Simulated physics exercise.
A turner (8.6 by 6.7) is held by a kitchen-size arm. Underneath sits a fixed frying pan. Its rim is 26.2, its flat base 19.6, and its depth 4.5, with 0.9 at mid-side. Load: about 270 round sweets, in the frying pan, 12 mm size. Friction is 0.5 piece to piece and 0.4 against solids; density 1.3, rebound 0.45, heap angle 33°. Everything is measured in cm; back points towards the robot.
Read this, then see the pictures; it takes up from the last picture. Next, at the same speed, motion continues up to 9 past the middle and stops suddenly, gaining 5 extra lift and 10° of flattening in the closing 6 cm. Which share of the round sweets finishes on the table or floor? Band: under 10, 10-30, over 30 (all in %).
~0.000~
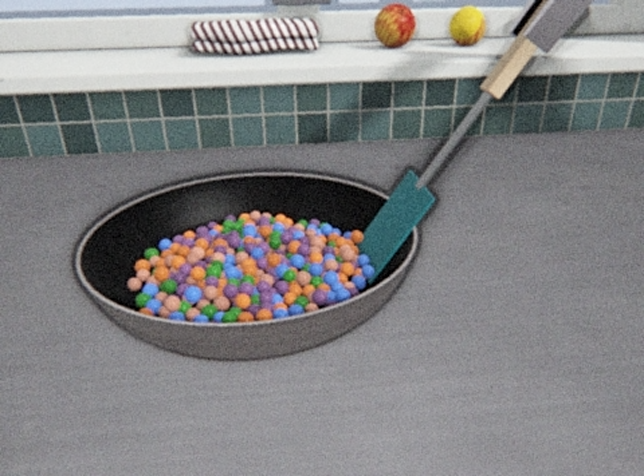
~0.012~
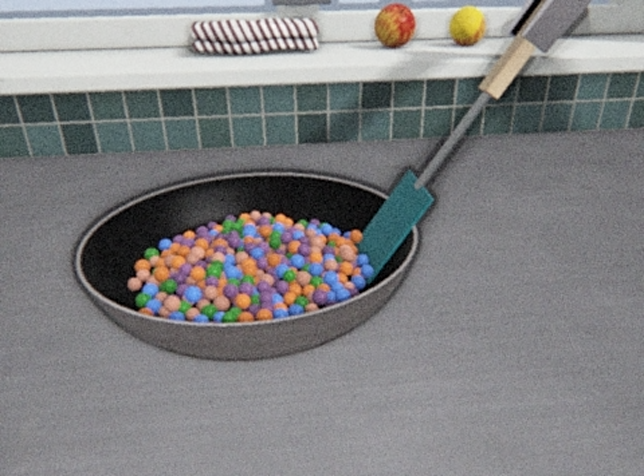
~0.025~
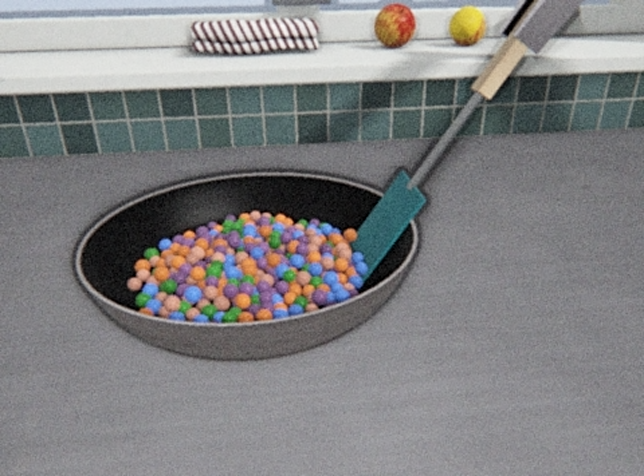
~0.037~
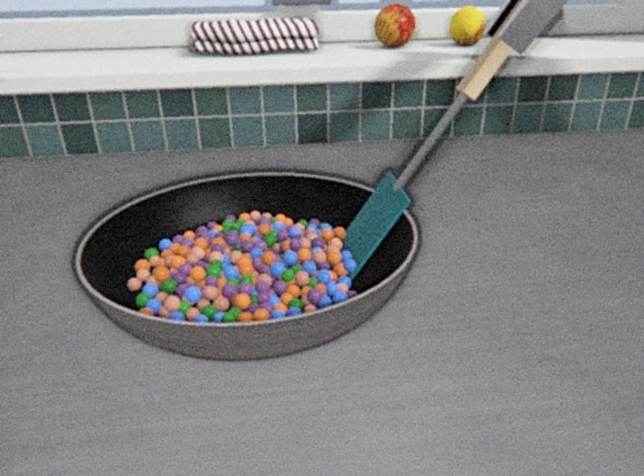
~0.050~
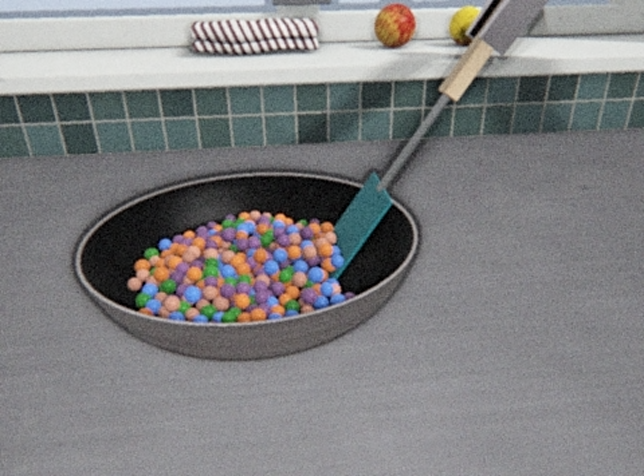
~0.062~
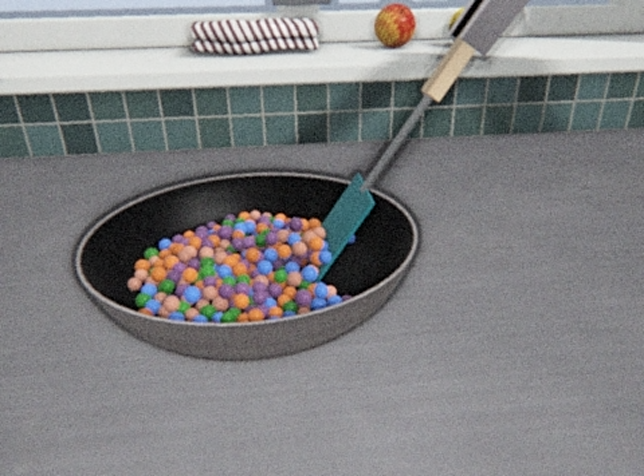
10-30 %.
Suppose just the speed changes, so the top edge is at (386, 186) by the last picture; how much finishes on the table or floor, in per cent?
Share: Roughly 5 %.
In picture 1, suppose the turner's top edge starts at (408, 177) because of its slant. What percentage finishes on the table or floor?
About 10 per cent.
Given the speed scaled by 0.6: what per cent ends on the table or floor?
5 %.
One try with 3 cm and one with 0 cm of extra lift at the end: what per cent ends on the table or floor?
You'd get some 15 per cent with the first setting and some 5 per cent with the second.
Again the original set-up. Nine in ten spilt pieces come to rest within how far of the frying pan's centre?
Seen from above, roughly 80 cm.
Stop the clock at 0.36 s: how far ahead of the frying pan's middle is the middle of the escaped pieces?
About 30 cm.
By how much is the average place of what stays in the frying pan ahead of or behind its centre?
What stays is shifted forward by around 4.0 cm.
After 0.10 s, sloping 56°, highest piece 6 above the table; 274 in the frying pan.
After 0.14 s, sloping 53°, highest piece 7 above the table; 274 in the frying pan.
After 0.36 s, sloping 46°, highest piece 5 above the table; 235 in the frying pan, 35 on the table or floor, 4 on the blade or in flight.
After 1.41 s, sloping 46°, highest piece 4 above the table; 235 in the frying pan, 39 on the table or floor.
At rest, 235 in the frying pan, 39 on the table or floor. That is 14 % on the table or floor.
